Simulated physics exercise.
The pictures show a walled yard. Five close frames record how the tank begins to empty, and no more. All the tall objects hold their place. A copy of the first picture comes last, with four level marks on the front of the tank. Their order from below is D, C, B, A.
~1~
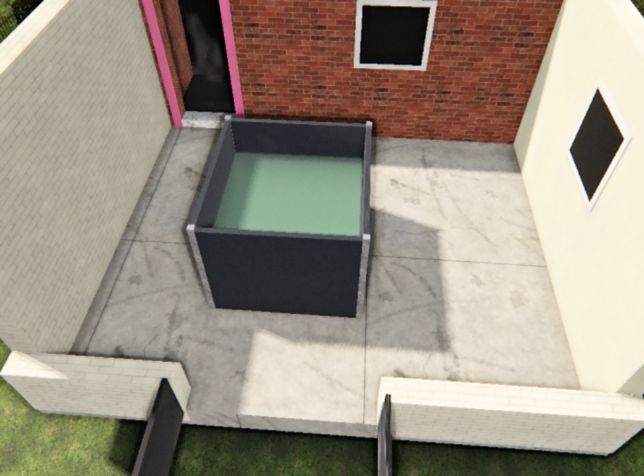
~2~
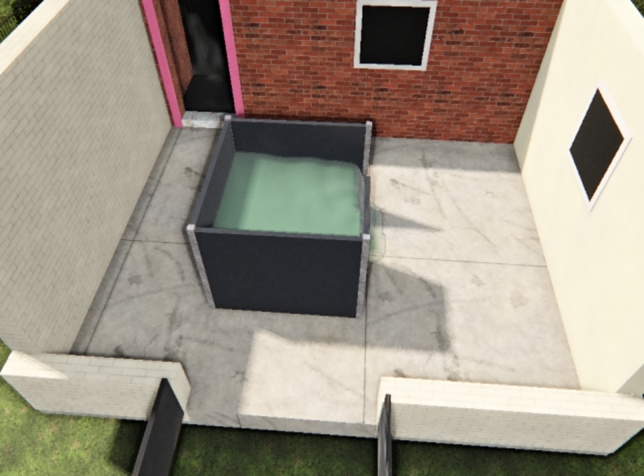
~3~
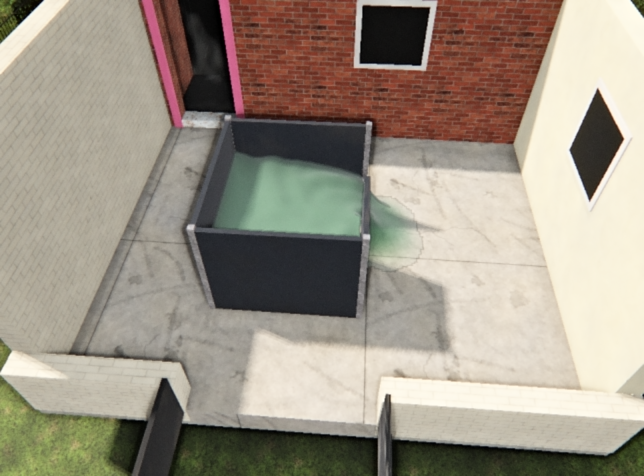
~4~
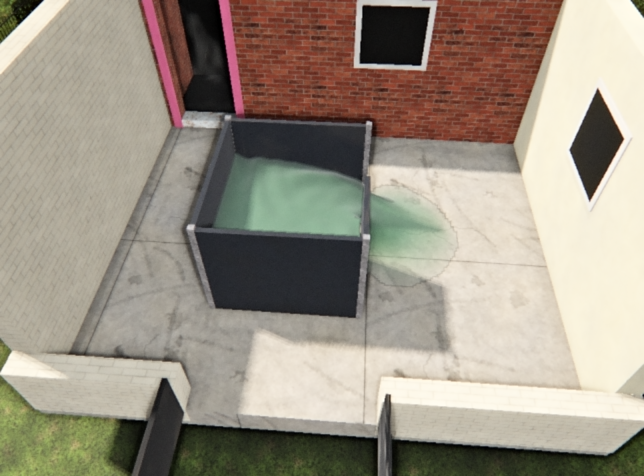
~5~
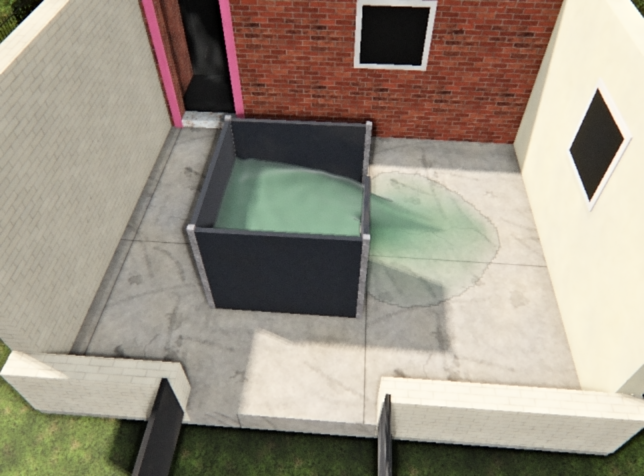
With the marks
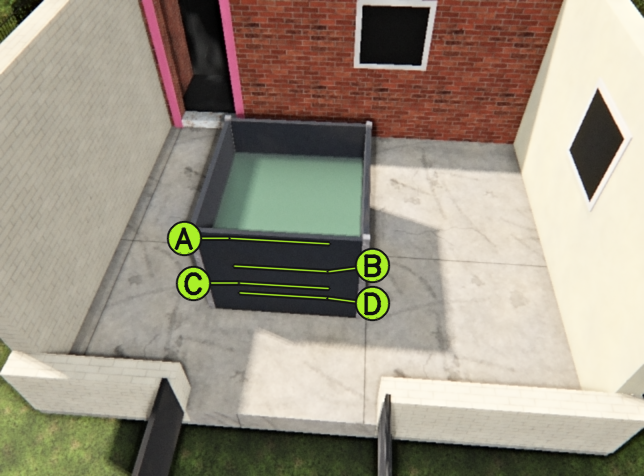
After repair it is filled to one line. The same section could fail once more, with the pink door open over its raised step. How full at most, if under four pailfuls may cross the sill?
Mark B.
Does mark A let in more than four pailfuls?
Yes.
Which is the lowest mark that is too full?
A.
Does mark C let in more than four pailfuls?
No, not at all.
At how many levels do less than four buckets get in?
Three.
In lime, A at (278, 241); B at (281, 268); C at (282, 285); D at (283, 295); from the bottom up D, C, B, A.
Choosing A, about 9 bucketfuls get in.
Choosing B, a splash gets over, under a bucket.
Choosing C, nothing gets over.
Choosing D, nothing gets over.
